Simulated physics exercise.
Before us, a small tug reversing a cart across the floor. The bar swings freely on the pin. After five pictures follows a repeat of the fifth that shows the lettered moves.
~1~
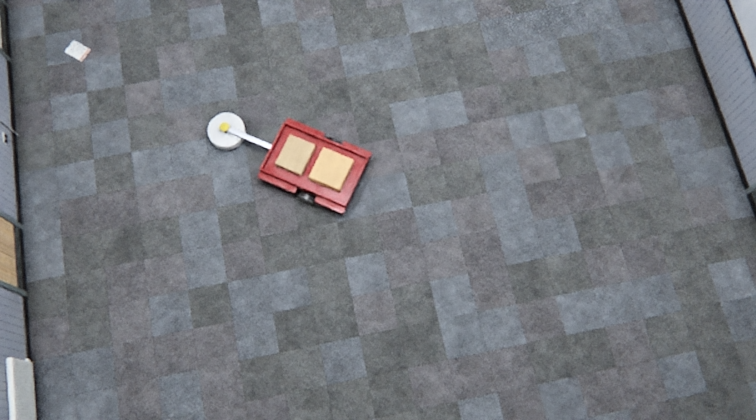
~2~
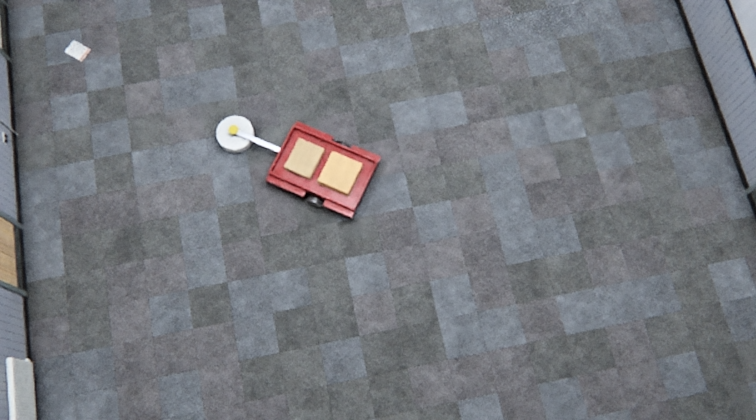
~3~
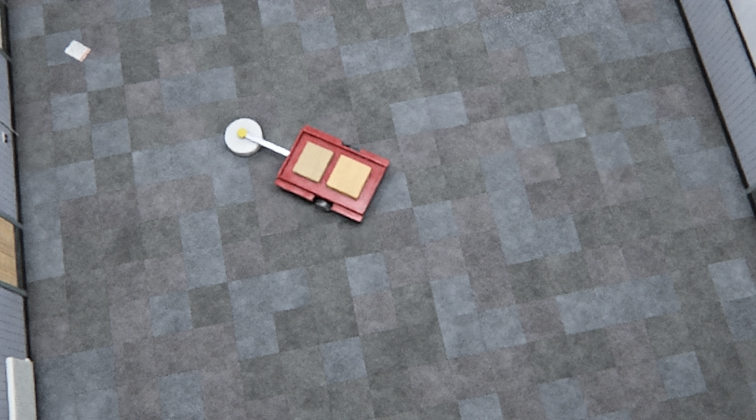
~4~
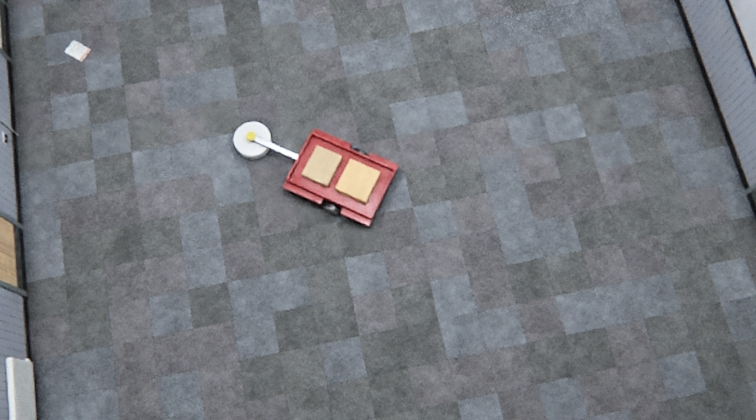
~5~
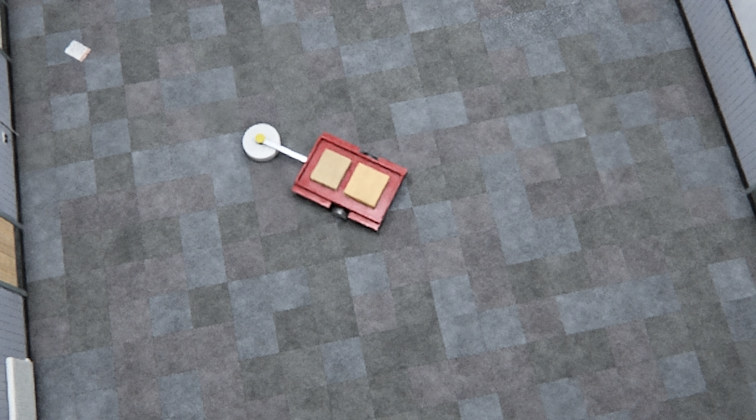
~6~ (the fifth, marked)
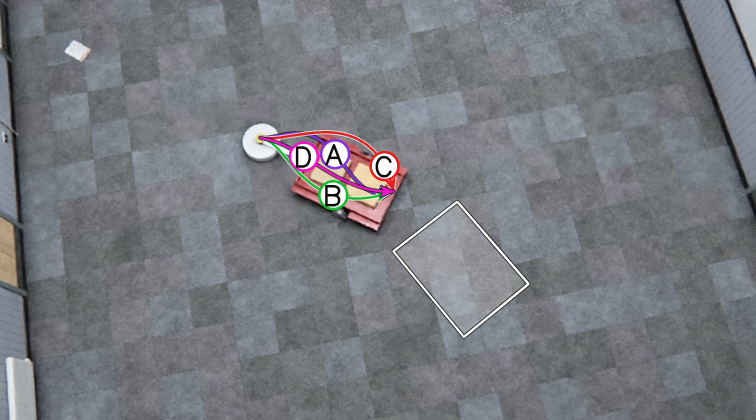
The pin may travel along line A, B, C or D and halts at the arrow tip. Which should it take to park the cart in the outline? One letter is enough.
Choose route A.
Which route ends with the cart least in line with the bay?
The widest miss is B.
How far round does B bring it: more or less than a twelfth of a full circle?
It turns less than that.
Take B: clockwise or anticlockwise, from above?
It turns anticlockwise.
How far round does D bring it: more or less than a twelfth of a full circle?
Less.
On the copy, A from (260, 138) via (335, 154) to (394, 191); B from (260, 138) via (314, 186) to (389, 193); C from (260, 138) via (343, 134) to (394, 191); D from (260, 138) via (321, 168) to (394, 191); the bay at (461, 268).
On A. First, robot (316, 141), cart (387, 204).
Then, robot (352, 179), cart (429, 242).
Finally, robot (393, 195), cart (461, 269); the cart stands in the bay.
By contrast, B leaves the cart at (494, 215), out of the bay; C leaves the cart at (432, 286), out of the bay; D leaves the cart at (483, 244), out of the bay.
